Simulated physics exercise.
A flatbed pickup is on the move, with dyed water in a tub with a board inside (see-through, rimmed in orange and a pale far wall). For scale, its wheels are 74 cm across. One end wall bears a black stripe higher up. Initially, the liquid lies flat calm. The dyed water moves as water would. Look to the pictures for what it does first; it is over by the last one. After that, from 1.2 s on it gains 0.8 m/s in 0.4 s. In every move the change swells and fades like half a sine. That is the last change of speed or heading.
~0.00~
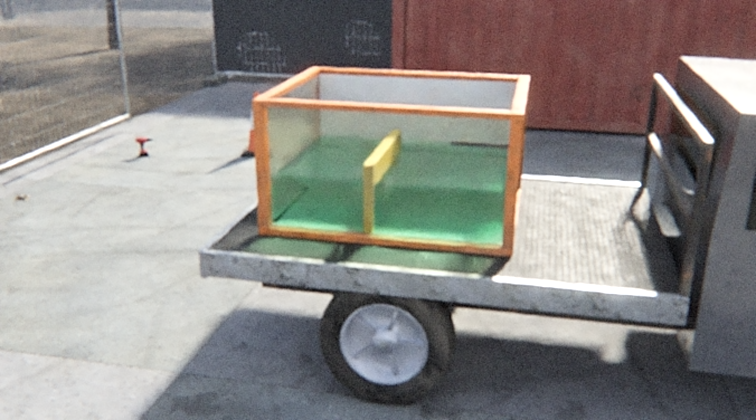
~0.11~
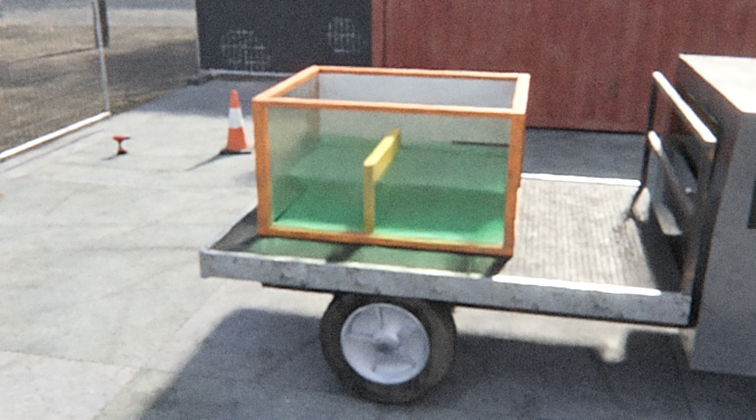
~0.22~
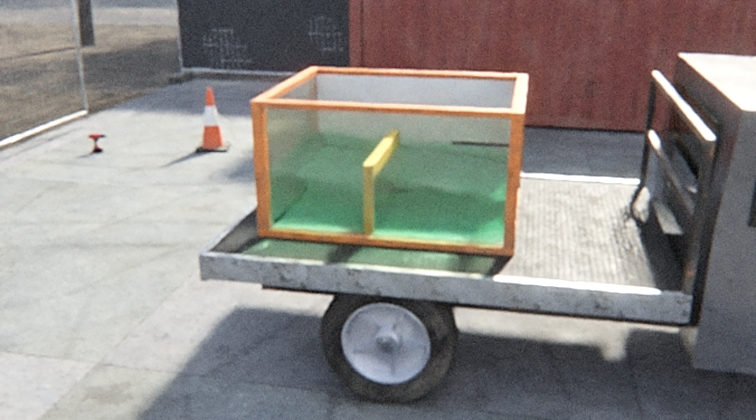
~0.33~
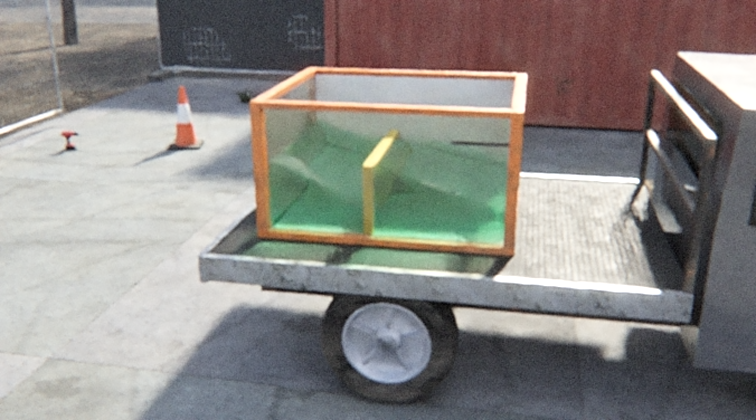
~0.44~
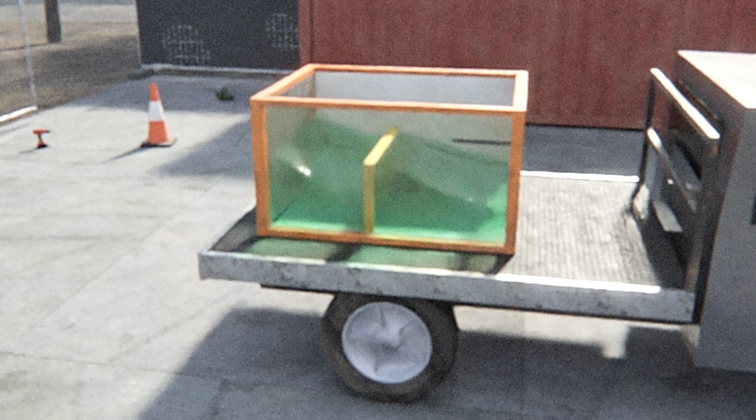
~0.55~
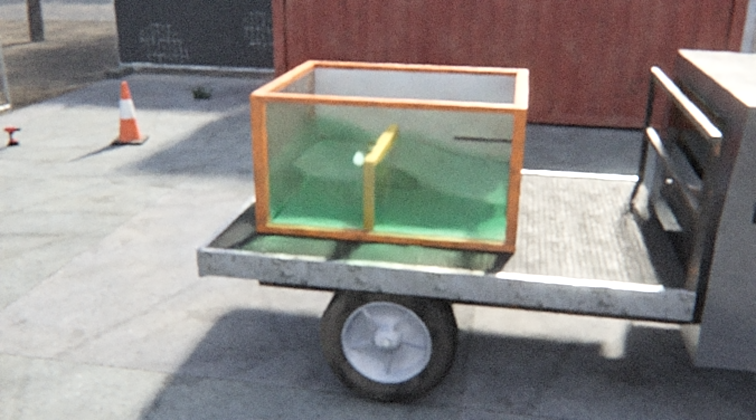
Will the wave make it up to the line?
No, honestly, it runs out of height.
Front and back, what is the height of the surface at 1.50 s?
About 16 cm in front, about 40 cm behind.
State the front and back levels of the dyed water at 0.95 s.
Front 34 cm, back 30 cm.
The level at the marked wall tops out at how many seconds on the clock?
Somewhere near 2.1 seconds, I reckon.
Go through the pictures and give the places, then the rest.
In the first frame, the dyed water reaches (490, 186) at the front end; it reaches (290, 172) at the back end; no slope yet; board top at (368, 166); the front is on the right, levels are read along the near wall; the black line, on the front wall, is at (490, 146); a wheel hub at (382, 349).
In the second frame, the dyed water reaches (491, 185) at the front end; it reaches (290, 172) at the back end; no slope yet.
In the third frame, the dyed water reaches (490, 194) at the front end; it reaches (289, 166) at the back end; it is heaped 5° towards the back.
In the fourth frame, the dyed water reaches (490, 200) at the front end; it reaches (288, 162) at the back end; it is heaped 9° towards the back.
In the fifth frame, the dyed water reaches (491, 202) at the front end; it reaches (288, 159) at the back end; it is heaped 10° towards the back.
In the sixth frame, the dyed water reaches (491, 196) at the front end; it reaches (288, 161) at the back end; it is heaped 8° towards the back; a wheel hub at (385, 347).
After 0.95 s it stands 30 cm high behind and 35 cm in front; all of it is still inside.
After 1.50 s it stands 40 cm high behind and 16 cm in front; all of it is still inside.
After 2.10 s it stands 35 cm high behind and 38 cm in front; all of it is still inside.
After 4.59 s the waves are smaller; the highest at the front wall was 45 cm, at 2.10 s, against a line at 55 cm.
